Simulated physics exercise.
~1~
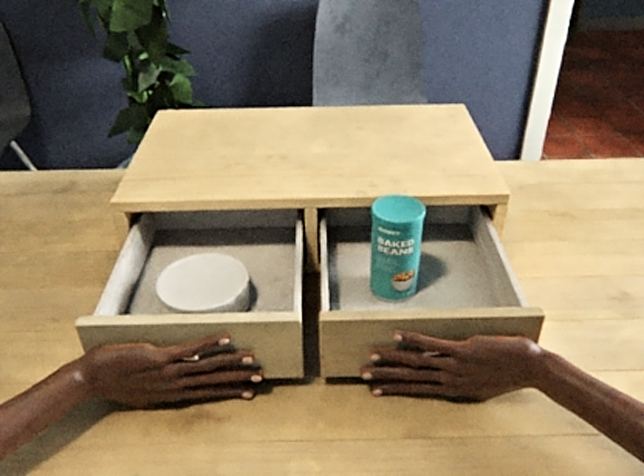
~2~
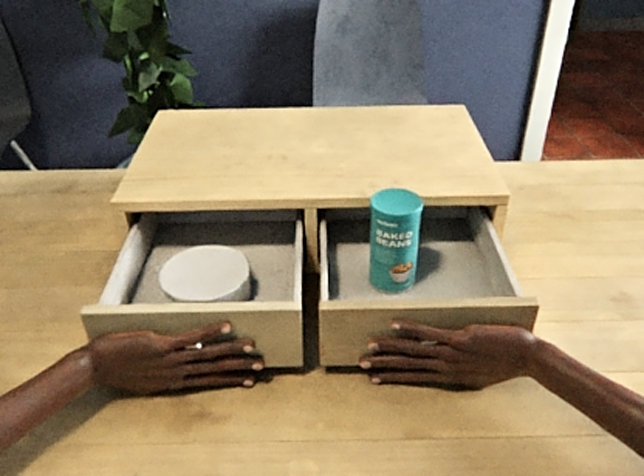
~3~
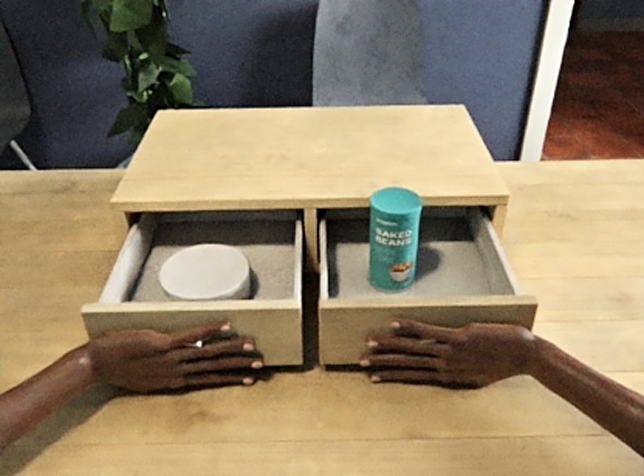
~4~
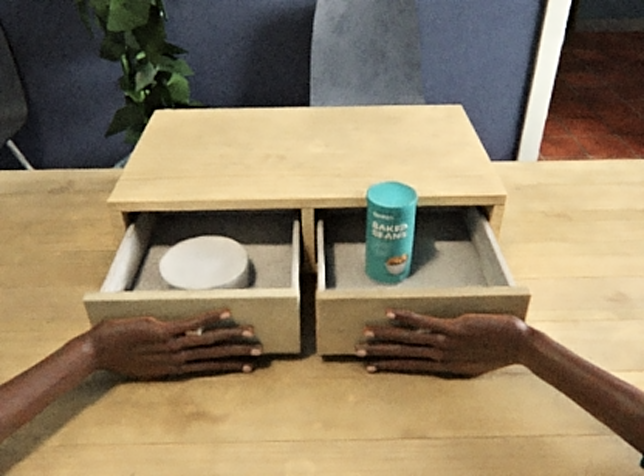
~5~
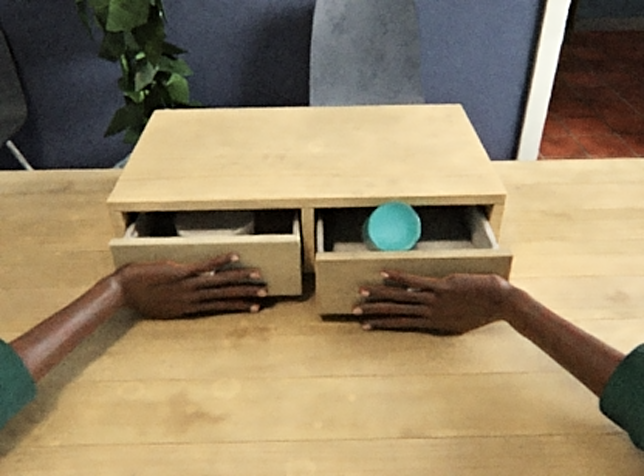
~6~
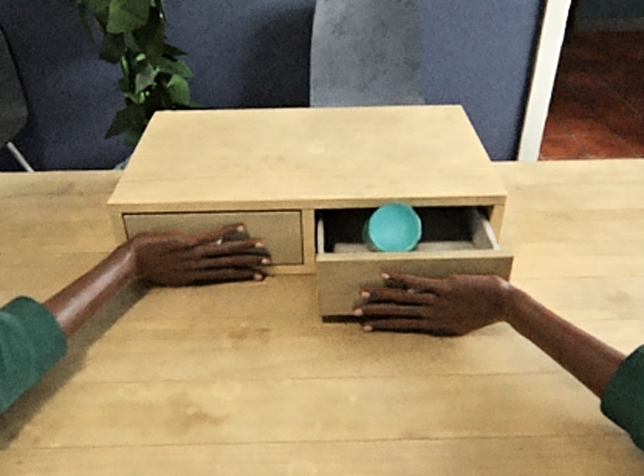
Two hands pushing a pair of drawers inward, the left closing over a white tub, the right stuck ajar with its turquoise tin leaning.
